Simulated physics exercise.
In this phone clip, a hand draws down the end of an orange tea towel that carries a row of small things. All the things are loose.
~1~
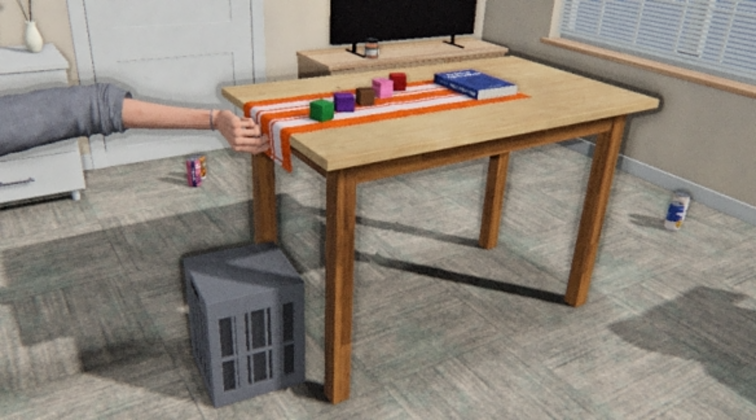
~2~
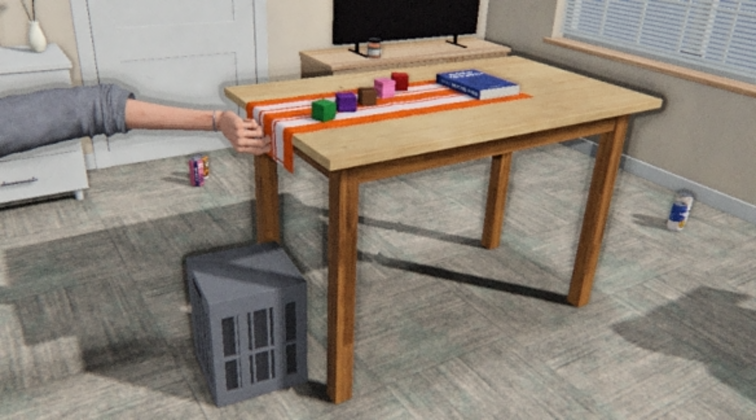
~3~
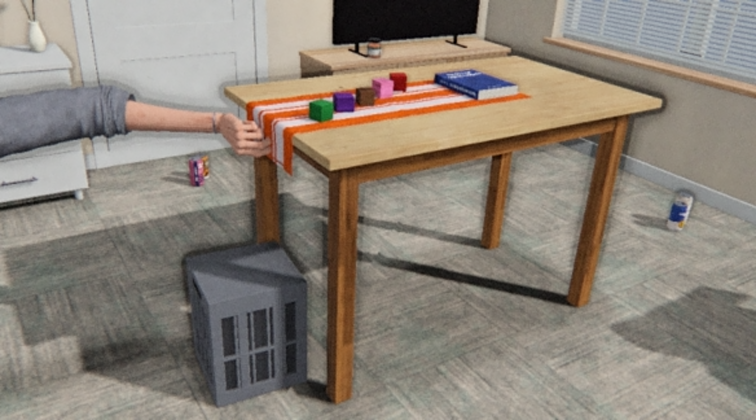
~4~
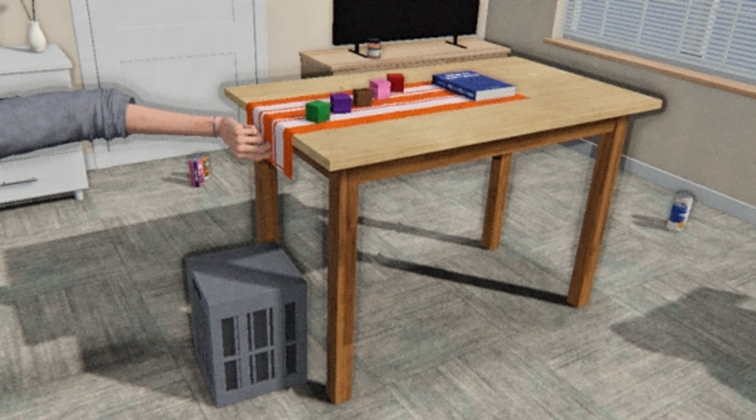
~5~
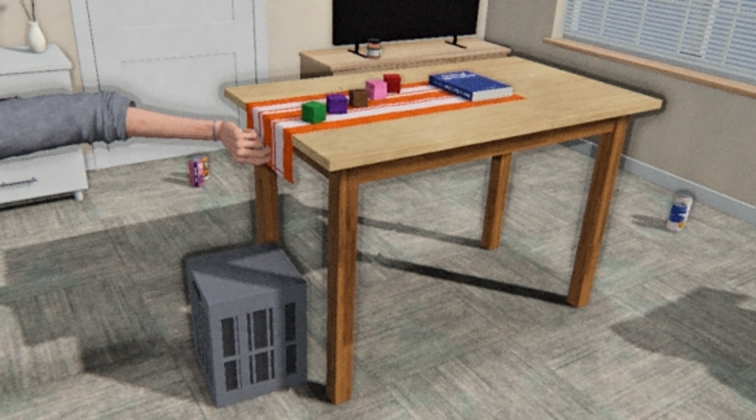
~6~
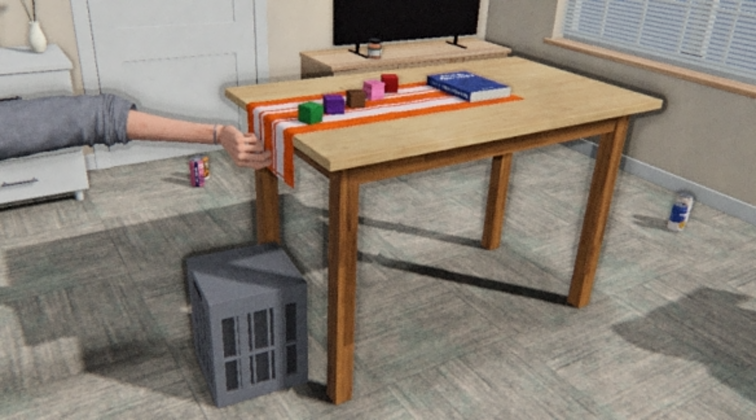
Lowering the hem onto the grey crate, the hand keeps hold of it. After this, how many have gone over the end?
The total is three.
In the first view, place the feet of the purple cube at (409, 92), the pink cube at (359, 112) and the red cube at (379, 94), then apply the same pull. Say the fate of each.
So, the purple cube makes it through, the pink cube ends up down, the red cube makes it through.
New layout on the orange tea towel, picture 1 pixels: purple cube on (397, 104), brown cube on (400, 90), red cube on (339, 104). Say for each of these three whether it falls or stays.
My call: The purple cube hangs on; the brown cube hangs on; the red cube takes a tumble.
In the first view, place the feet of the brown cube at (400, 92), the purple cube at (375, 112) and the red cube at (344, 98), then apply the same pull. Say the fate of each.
Brown cube: Still up. Purple cube: Off. Red cube: Off.
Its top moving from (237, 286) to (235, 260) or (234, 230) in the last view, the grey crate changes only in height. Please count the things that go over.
2 and 1.
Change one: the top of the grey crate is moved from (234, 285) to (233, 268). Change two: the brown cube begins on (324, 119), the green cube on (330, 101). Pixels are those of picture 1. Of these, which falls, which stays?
As for the brown cube, it leaves the top; as for the green cube, it leaves the top.
Soon after, hem near (269, 207); green cube gone.
Then, hem near (269, 251); green cube and purple cube gone.
Further on, hem on the crate; green cube, purple cube and brown cube gone.
At rest, hem on the crate; green cube, purple cube and brown cube gone. It carries off three.
